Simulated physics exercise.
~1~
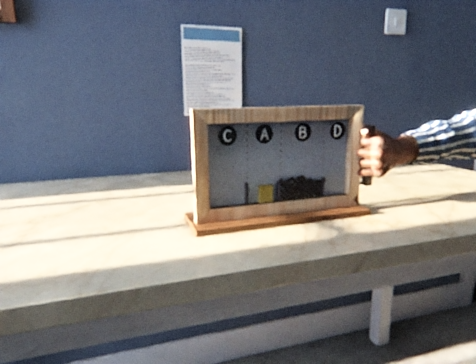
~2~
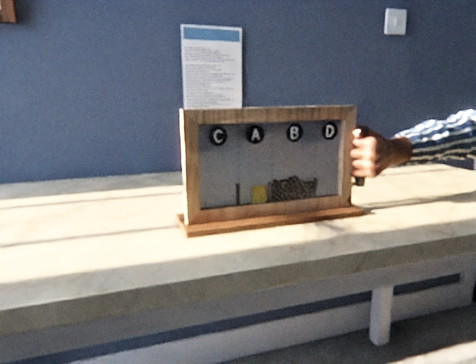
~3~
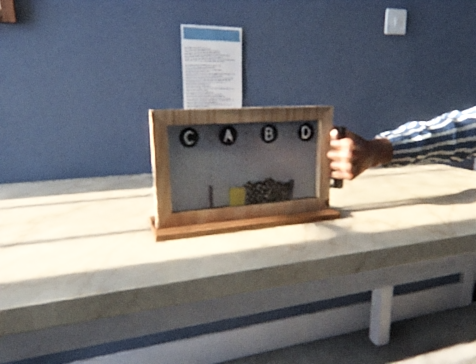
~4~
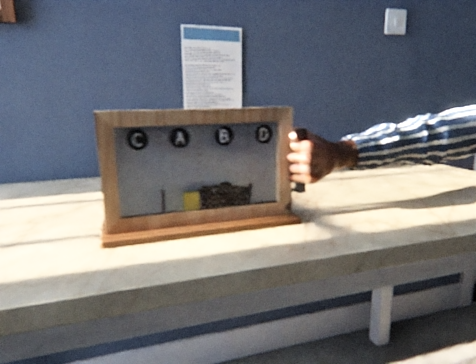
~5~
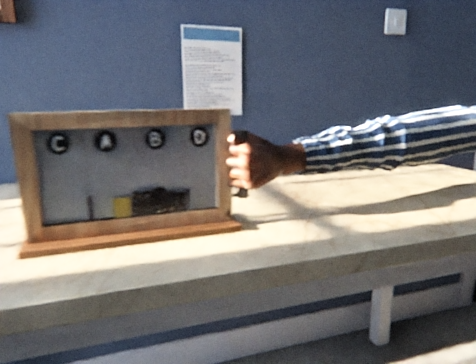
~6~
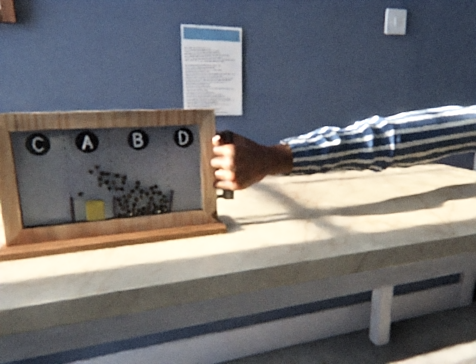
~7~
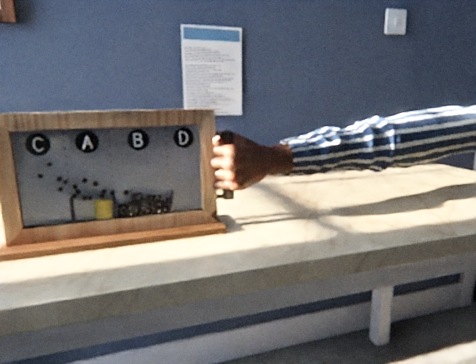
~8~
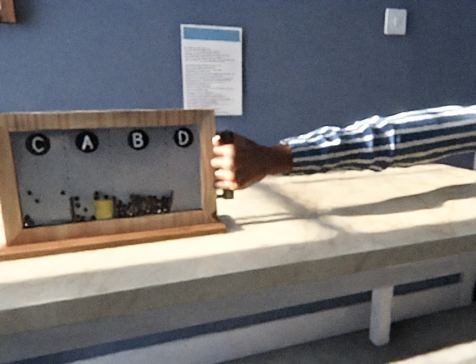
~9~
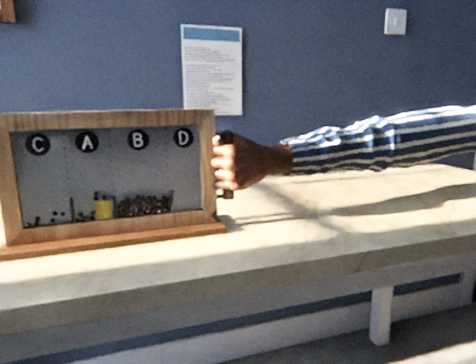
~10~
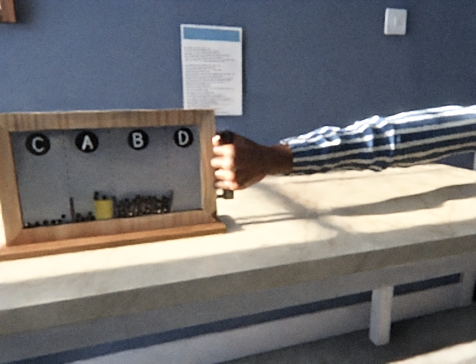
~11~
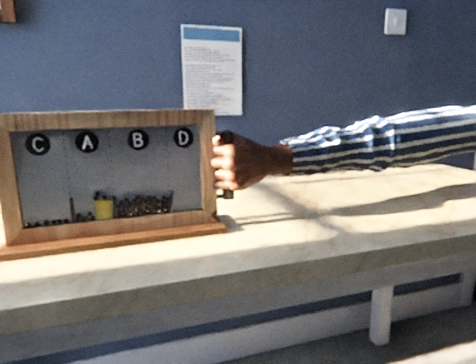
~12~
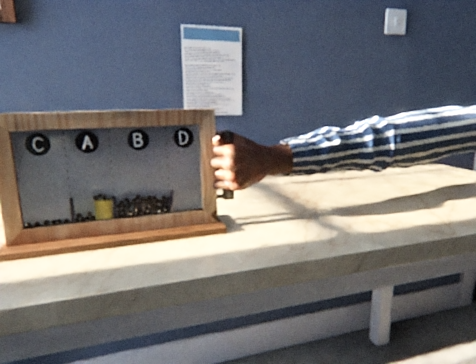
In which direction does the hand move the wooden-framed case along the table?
The hand moves the case to the left along the table.
The clip shows a hand sliding a wooden-framed case with a clear window left along a table, then stopping it. The small dark pieces inside fly up and spill left past the yellow block, settling mostly under B, with some under A and a few under C.
